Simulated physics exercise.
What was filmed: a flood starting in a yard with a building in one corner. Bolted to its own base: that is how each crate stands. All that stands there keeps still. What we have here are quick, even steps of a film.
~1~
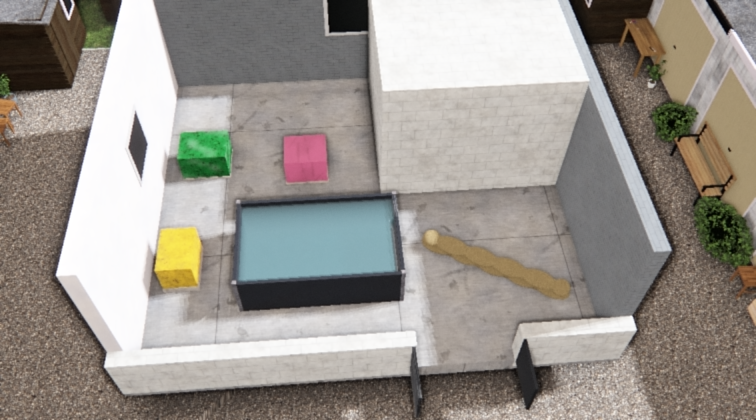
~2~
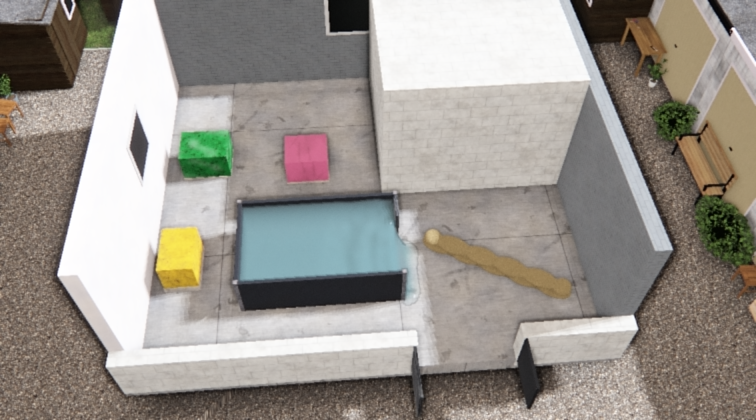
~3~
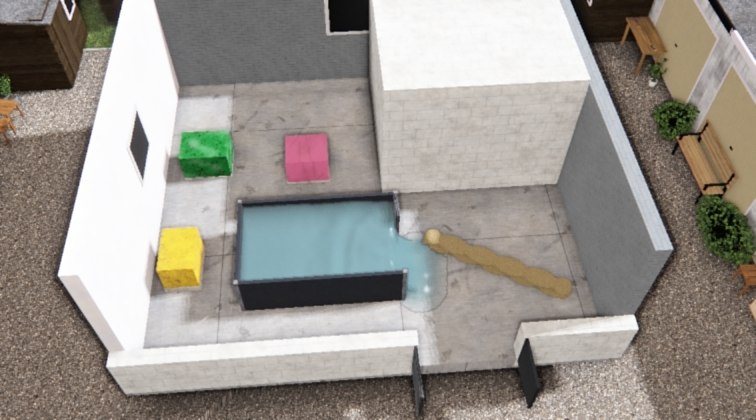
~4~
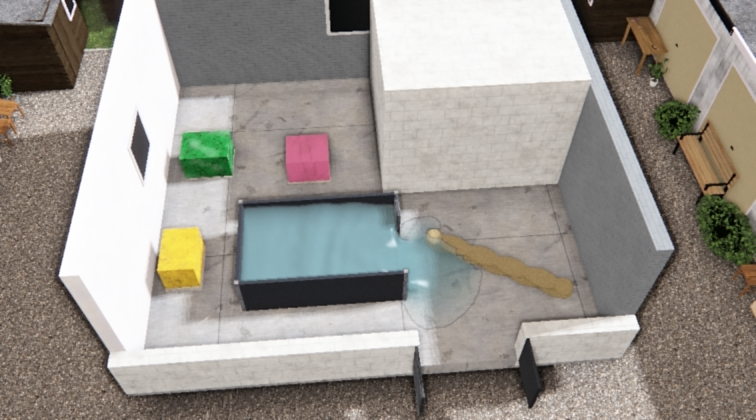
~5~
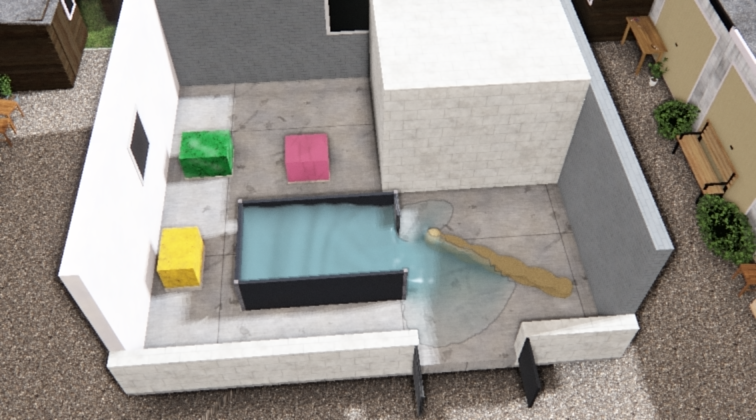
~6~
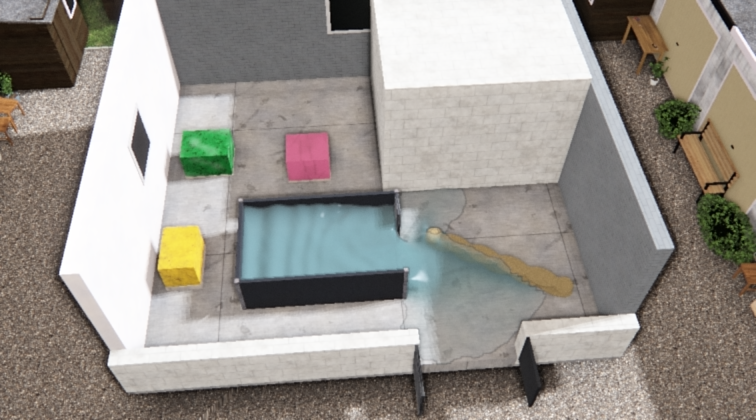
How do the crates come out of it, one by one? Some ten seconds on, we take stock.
One by one: The pink crate comes out wet; the green crate comes out wet; the yellow crate comes out dry.
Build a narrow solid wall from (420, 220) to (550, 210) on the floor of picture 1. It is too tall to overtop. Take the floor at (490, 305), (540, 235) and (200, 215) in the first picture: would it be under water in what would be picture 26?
One after the other: Covered, awash, dry.
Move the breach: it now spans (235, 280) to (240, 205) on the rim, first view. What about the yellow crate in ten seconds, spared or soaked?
In that case, yellow crate is flooded.
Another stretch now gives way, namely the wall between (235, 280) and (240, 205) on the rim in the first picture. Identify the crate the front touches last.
My pick is the pink-painted one.
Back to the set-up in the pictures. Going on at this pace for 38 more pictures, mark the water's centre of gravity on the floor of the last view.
I'd put it at around (414, 253).
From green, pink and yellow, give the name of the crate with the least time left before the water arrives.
I'd pick the pink one.
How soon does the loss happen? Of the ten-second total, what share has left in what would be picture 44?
Around 65 percent.
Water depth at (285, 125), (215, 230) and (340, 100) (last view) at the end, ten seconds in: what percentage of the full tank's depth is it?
Some 0, 6 and 2 in a hundred.
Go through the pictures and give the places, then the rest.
Still water in the tank at (318, 239), in the first picture.
Water pours out at (398, 262) and has run to (413, 299), in the second picture.
The front is at (432, 304), out from the gap at (399, 263), in the third picture.
The front is at (477, 273), out from the gap at (399, 264), in the fourth picture.
The front is at (511, 286), out from the gap at (399, 263), in the fifth picture.
The front is at (542, 292), out from the gap at (400, 262), in the sixth picture.
A moment on, water covers 25 % of the floor; the pink crate not reached, the green crate not reached, the yellow crate not reached.
Next, water covers 35 % of the floor; the pink crate not reached, the green crate not reached, the yellow crate not reached.
Then, water covers 35 % of the floor; the pink crate water round its plinth, the green crate not reached, the yellow crate not reached.
Later, water covers 50 % of the floor; the pink crate water round its plinth, the green crate water round its plinth, the yellow crate water round its plinth.
In the end, water covers 70 % of the floor; the pink crate was topped, the green crate was topped, the yellow crate stayed above the water.
